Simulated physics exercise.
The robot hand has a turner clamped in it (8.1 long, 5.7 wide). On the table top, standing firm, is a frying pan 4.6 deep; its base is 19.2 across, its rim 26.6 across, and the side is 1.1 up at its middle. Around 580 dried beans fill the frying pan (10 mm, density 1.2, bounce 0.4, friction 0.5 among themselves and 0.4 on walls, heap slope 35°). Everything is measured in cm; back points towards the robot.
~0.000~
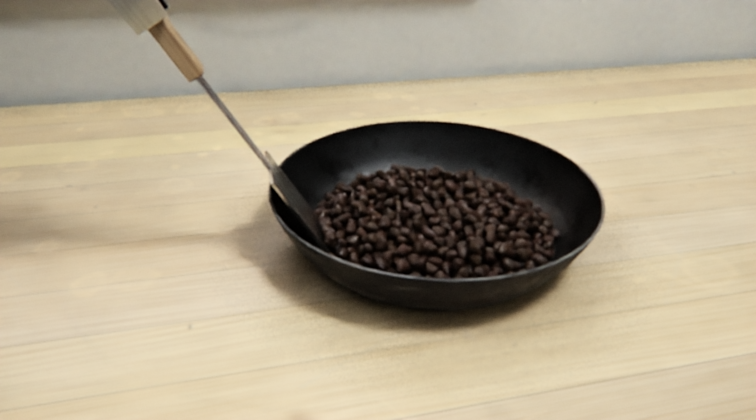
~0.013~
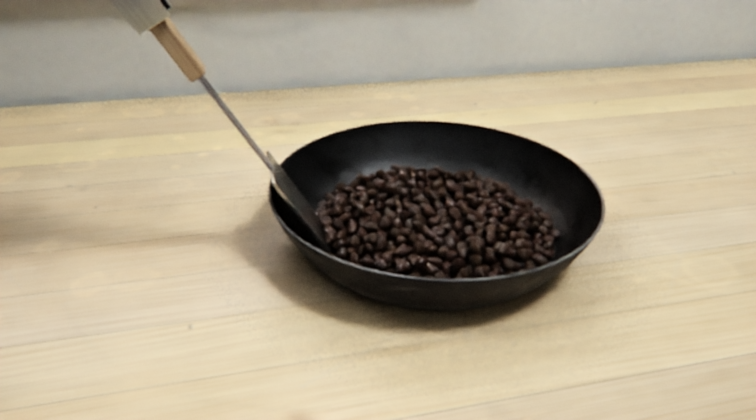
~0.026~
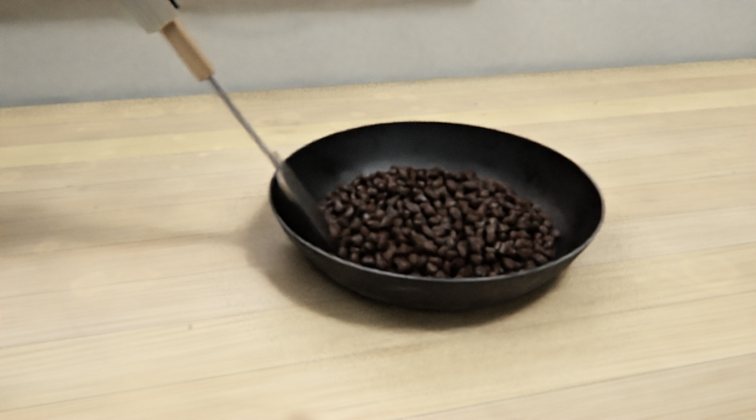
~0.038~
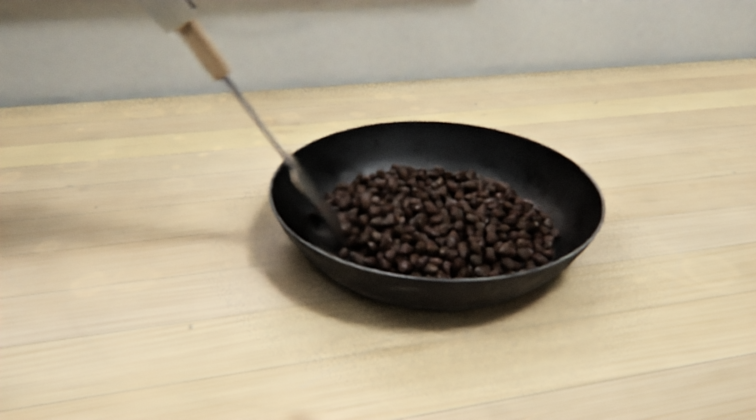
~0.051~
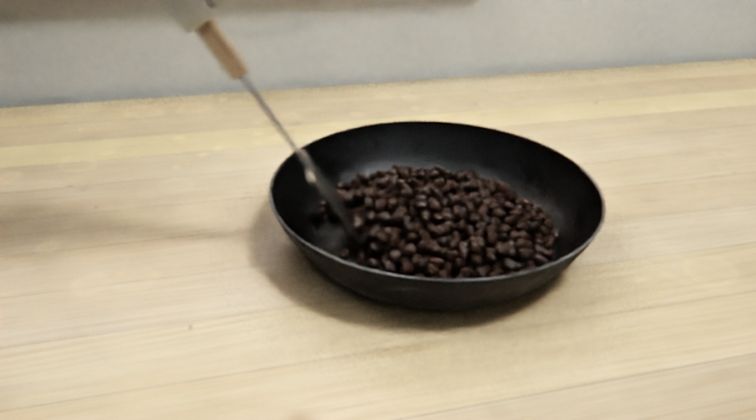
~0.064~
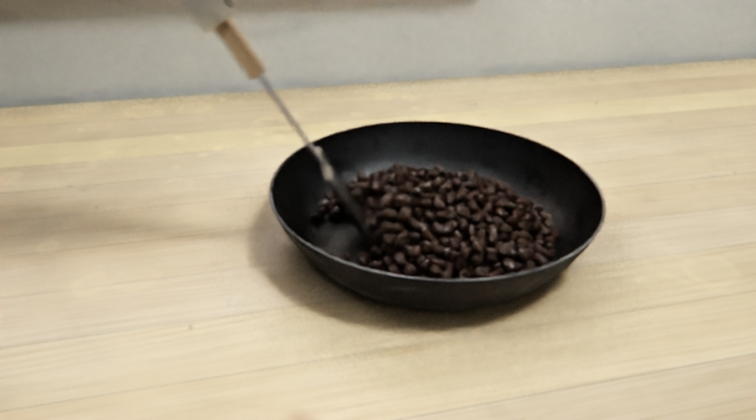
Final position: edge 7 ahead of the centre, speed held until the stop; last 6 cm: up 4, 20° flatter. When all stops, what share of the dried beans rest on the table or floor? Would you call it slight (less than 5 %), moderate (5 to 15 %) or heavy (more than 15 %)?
I would call it slight, less than 5 %.
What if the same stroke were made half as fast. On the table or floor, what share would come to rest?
About 0 %.
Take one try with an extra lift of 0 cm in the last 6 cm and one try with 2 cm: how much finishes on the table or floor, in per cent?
I'd say close to 0 percent for the first and close to 0 percent for the second.
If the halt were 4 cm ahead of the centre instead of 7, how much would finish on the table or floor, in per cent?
Then the share is near 0 in a hundred.
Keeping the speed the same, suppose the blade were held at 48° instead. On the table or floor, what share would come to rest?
My guess is close to 5 per cent.
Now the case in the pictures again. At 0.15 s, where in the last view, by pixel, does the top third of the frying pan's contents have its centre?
Near pixel (474, 203).
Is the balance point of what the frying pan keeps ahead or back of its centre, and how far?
Forward offset: Roughly 3.5 cm.
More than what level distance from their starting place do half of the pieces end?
I'd guess close to 2 centimetres.
After 0.11 s, sloping 60°, highest piece 5 above the table; 580 in the frying pan.
After 0.15 s, sloping 53°, highest piece 5 above the table; 580 in the frying pan.
After 0.38 s, sloping 40°, highest piece 5 above the table; 565 in the frying pan, 14 on the table or floor, 1 on the blade or in flight.
After 1.43 s, sloping 40°, highest piece 4 above the table; 565 in the frying pan, 15 on the table or floor.
In the end, 565 in the frying pan, 15 on the table or floor. That is 3 % on the table or floor.
